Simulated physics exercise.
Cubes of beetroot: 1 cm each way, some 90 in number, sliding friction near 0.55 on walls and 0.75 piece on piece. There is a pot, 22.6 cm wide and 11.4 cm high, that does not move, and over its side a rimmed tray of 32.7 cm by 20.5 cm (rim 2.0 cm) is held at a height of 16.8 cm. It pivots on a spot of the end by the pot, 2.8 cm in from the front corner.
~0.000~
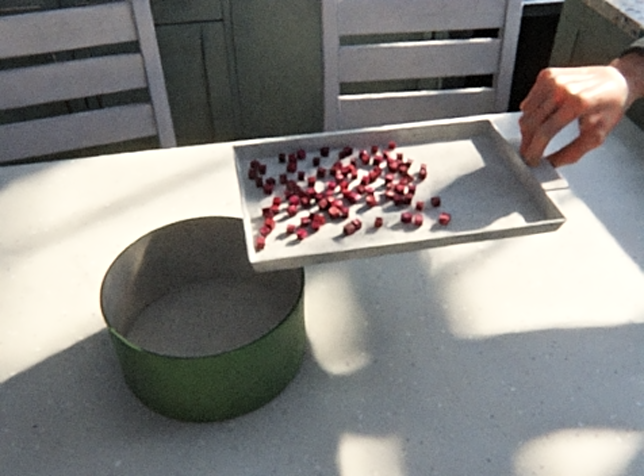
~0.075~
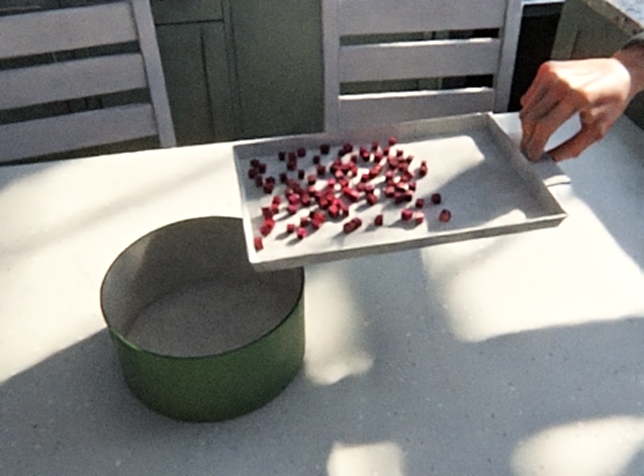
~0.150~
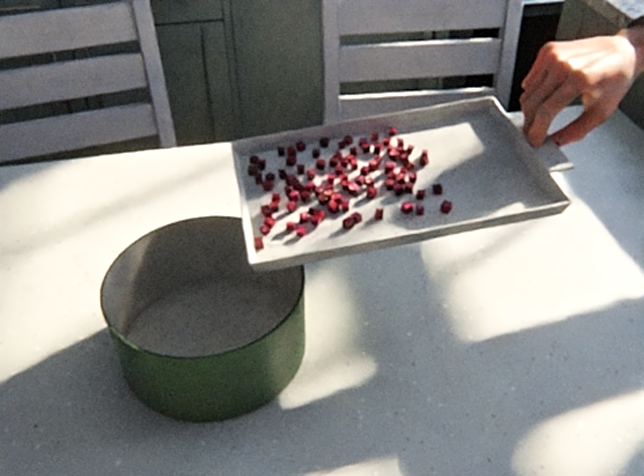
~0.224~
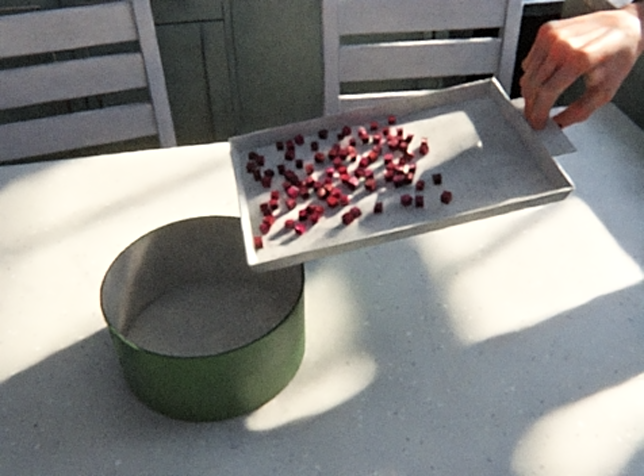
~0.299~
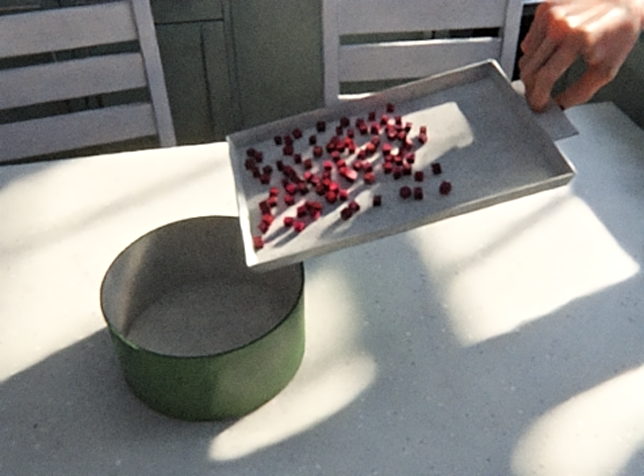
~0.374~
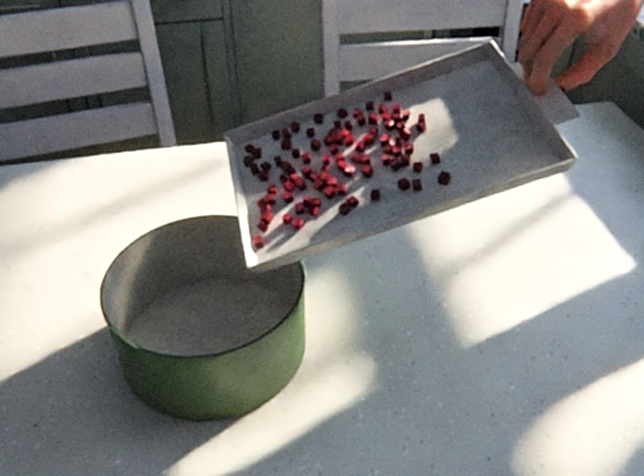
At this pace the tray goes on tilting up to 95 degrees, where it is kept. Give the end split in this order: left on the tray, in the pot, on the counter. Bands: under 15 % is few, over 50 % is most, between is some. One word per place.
Tray: Few, pot: Most, counter: Few.
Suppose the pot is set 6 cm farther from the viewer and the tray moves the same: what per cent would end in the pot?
About 55 %.
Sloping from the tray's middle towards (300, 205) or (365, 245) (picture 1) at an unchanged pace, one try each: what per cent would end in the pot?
Estimate: Some 80 % and some 55 % respectively.
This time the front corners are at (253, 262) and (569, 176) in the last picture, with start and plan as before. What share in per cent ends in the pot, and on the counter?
Split: Pot = 95, counter = 0.
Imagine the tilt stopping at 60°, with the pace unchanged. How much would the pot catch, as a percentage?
30 percent.
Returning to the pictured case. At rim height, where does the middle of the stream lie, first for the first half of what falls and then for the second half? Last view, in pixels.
At roughly (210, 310) first, later on at (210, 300).
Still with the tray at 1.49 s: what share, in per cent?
Some 70 per cent of the load.
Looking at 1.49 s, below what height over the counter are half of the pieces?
The halfway mark sits at about 20 cm.
Then, at 1.05 s, tilt 54 degrees; the tray holds 95 %, the pot 0 %.
After 1.49 s, tilt 78 degrees; the tray holds 70 %, the pot 30 %.
Then, at 2.02 s, tilt 95 degrees; the tray holds 5 %, the pot 85 %.
In the end, at 3.0 s, tray 0 %, pot 95 %, counter 0 %.
